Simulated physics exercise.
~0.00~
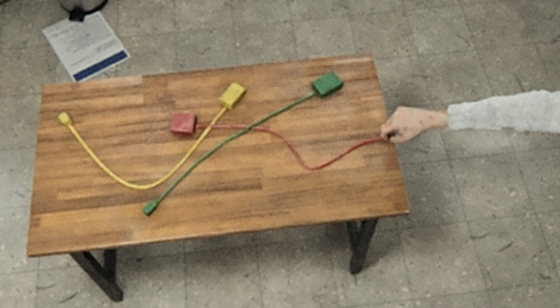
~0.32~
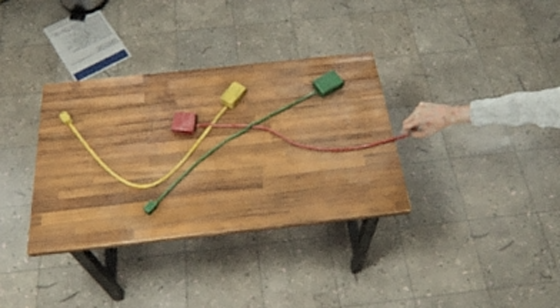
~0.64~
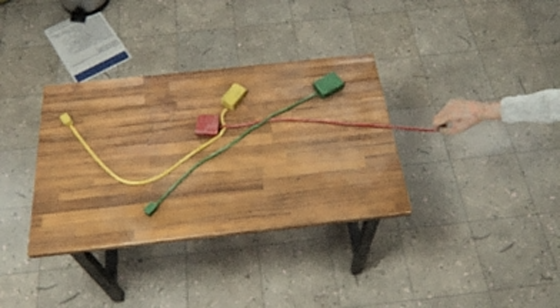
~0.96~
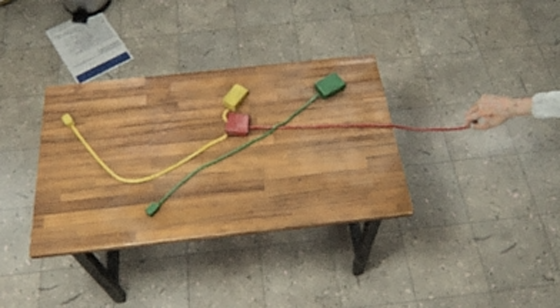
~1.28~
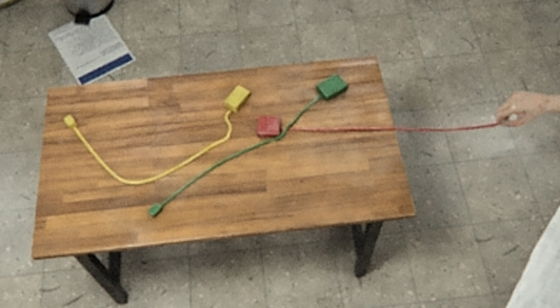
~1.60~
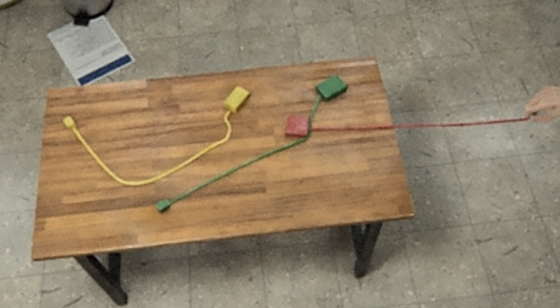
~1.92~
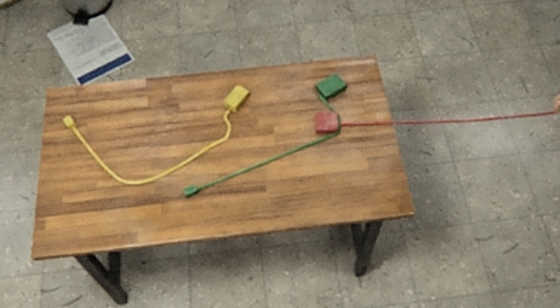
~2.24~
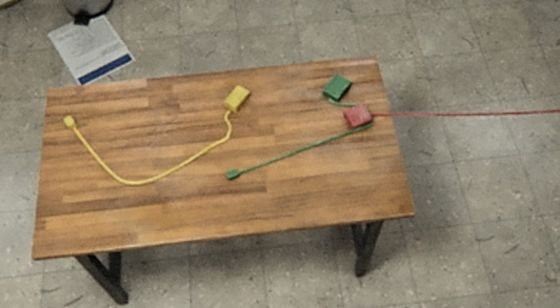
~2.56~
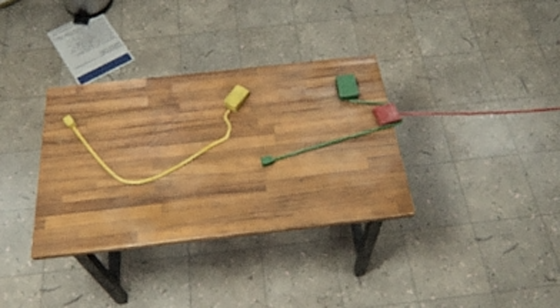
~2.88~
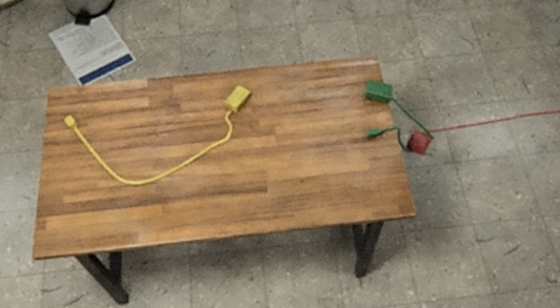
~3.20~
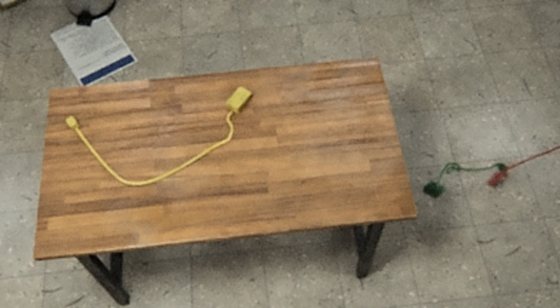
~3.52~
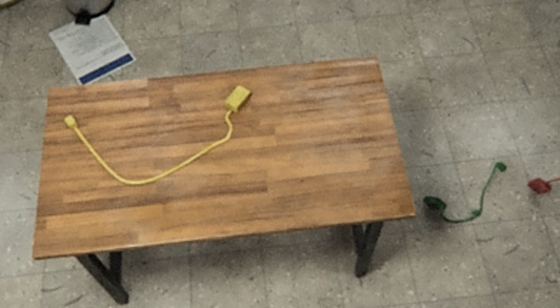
The footage shows a hand pulling a red cable rightwards across a wooden table until its charger catches the crossing green cable, dragging the green cable and charger over the right edge onto the floor with it, while the yellow cable and charger stay in place on top.
